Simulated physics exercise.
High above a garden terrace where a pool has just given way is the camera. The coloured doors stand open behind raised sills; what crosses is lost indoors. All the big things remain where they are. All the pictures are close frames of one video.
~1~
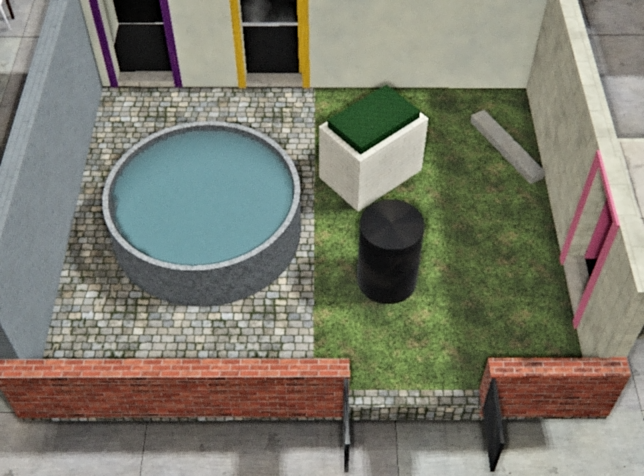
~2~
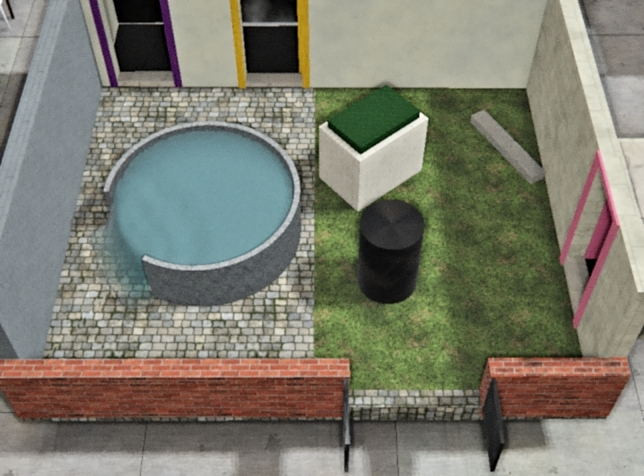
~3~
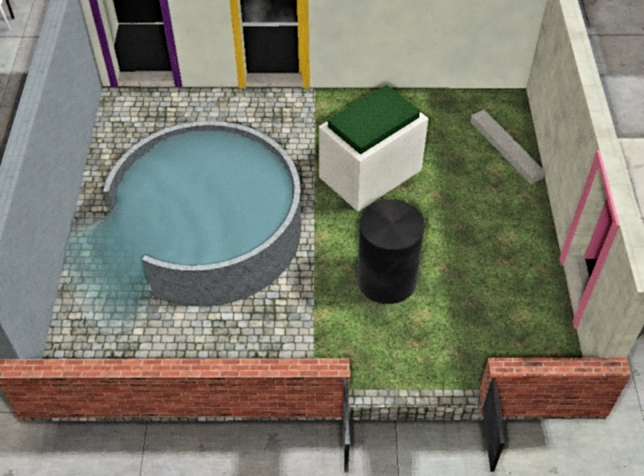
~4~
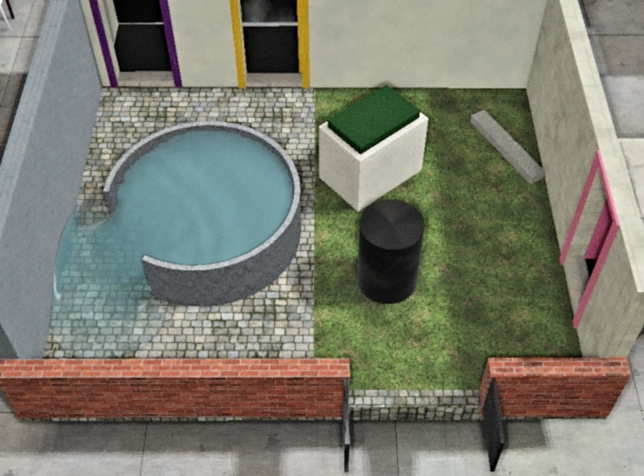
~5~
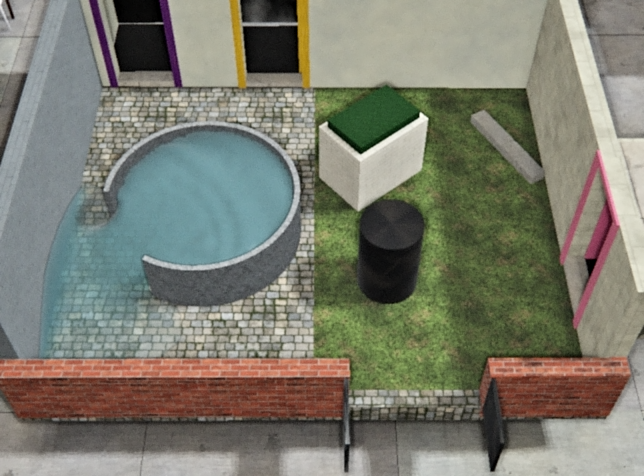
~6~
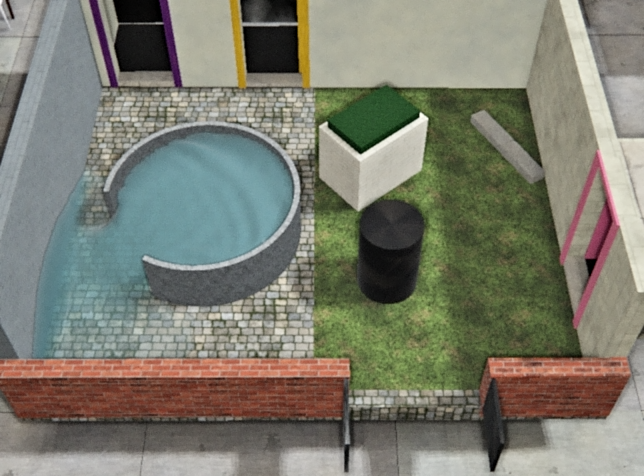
The clip shows a walled terrace from above, where a gap opens on the left side of a round pool and water pours out over the cobbles, spreading left to the grey wall and then along it toward the brick wall.
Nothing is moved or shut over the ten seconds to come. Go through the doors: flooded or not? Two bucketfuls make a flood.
In the end pink door: Never surpasses it; yellow door: Never surpasses it; purple door: Surpasses it.
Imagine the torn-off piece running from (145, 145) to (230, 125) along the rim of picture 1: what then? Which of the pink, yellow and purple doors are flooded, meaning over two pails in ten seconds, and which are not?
Result per door - pink door: Does not exceed; yellow door: Exceeds; purple door: Exceeds.
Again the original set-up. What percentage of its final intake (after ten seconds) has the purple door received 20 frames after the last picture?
Share by then: 55 in a hundred.
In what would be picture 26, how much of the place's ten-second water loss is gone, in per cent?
It comes to around 20 per cent.
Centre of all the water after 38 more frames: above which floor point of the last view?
It is around (275, 249).
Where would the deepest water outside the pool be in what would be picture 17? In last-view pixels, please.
Answer: (37, 388).
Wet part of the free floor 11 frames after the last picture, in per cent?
Near 40 in a hundred.
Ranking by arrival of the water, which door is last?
That's the pink one.
A moment on, water covers 20 % of the floor; the pink door not reached, the yellow door not reached, the purple door not reached.
Next, water covers 40 % of the floor; the pink door not reached, the yellow door not reached, the purple door under two buckets in.
Then, water covers 60 % of the floor; the pink door not reached, the yellow door wet at the sill, nothing in, the purple door over two buckets in.
Later, water covers 90 % of the floor; the pink door wet at the sill, nothing in, the yellow door wet at the sill, nothing in, the purple door far over two buckets in.
In the end, water covers 95 % of the floor; the pink door wet at the sill, nothing in, the yellow door wet at the sill, nothing in, the purple door far over two buckets in.
